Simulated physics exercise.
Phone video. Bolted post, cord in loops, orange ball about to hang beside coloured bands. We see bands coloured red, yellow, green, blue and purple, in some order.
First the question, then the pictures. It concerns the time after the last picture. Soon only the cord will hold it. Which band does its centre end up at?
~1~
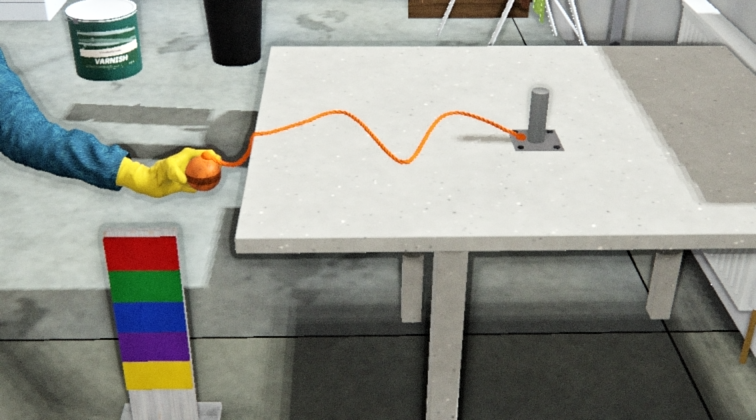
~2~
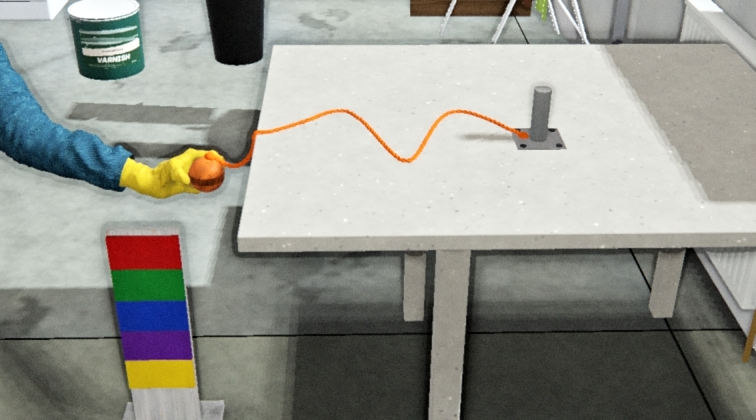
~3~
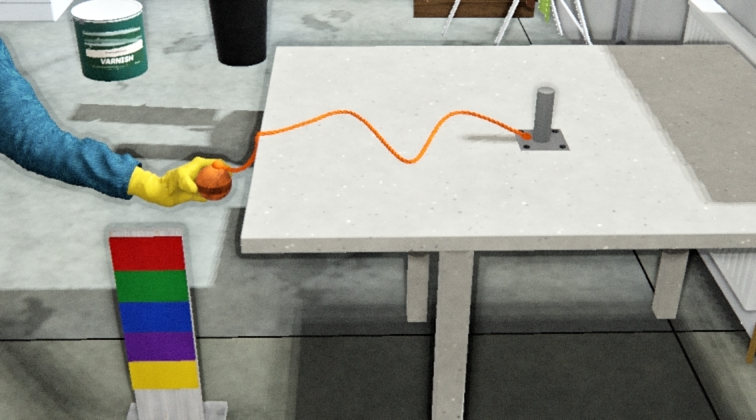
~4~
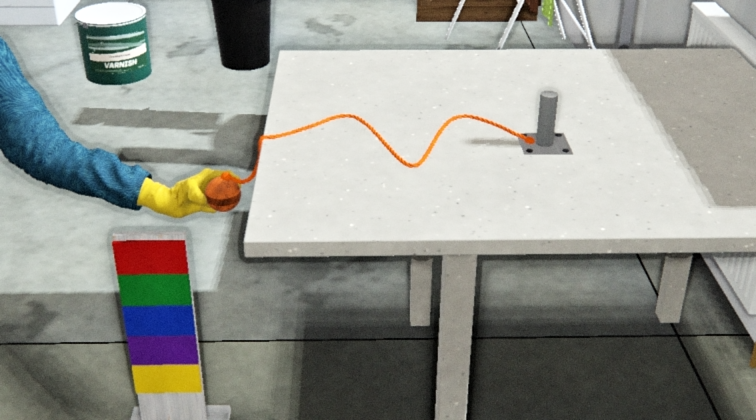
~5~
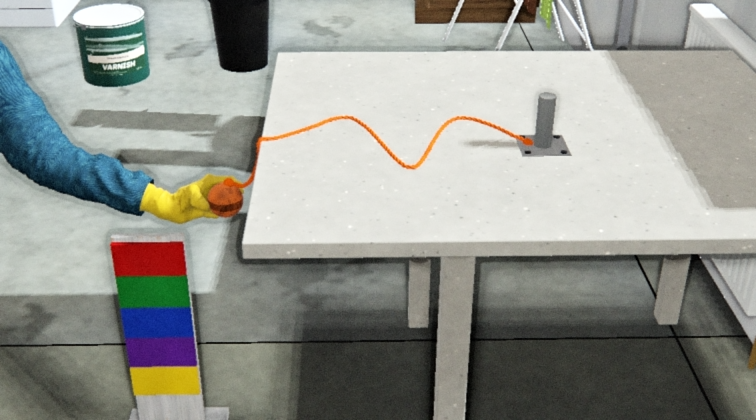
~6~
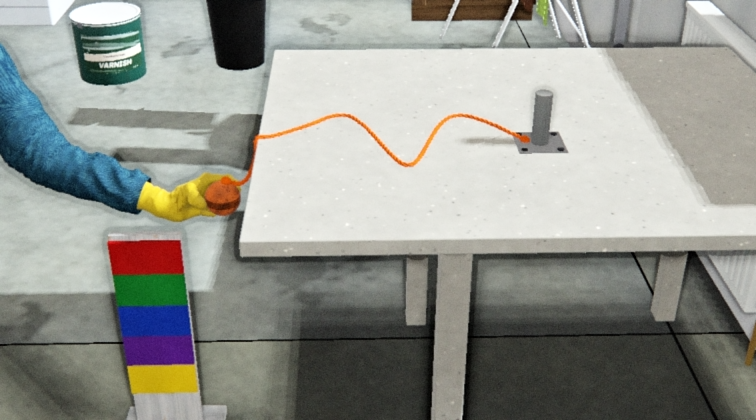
Yellow.
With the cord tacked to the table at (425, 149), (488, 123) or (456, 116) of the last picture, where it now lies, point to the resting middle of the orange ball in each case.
First try around (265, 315), second around (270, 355), third around (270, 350).
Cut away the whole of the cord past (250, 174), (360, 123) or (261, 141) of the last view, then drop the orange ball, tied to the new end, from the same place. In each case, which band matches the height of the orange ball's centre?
In order of the tries: Purple; then no band; then blue.
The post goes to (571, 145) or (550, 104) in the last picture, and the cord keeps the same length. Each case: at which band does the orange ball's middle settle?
Try one - purple; try two - purple.
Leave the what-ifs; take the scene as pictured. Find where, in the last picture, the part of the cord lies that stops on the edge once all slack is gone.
In the last picture it is at roughly (386, 149).
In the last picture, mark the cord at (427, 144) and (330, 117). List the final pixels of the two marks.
Near (353, 141) and (263, 237).
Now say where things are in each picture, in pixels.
In the first picture, orange ball (203, 174); red (141, 255); green (146, 288); blue (150, 318); purple (154, 348); yellow (158, 377).
In the second picture, orange ball (207, 174); cord through (490, 120) (432, 129) (396, 156) (358, 118) (288, 127).
In the third picture, orange ball (214, 183).
In the fourth picture, orange ball (223, 194); cord through (496, 125) (438, 134) (402, 161) (365, 123) (294, 132).
In the fifth picture, orange ball (225, 200).
In the sixth picture, orange ball (223, 198); cord through (491, 124) (434, 133) (397, 160) (360, 123) (290, 131).
Soon after, ball near (242, 343); level with purple.
Then, ball near (286, 368); level with yellow.
Further on, ball near (266, 372); level with yellow.
At rest, ball near (273, 372); level with yellow. Its middle rests at the yellow band.
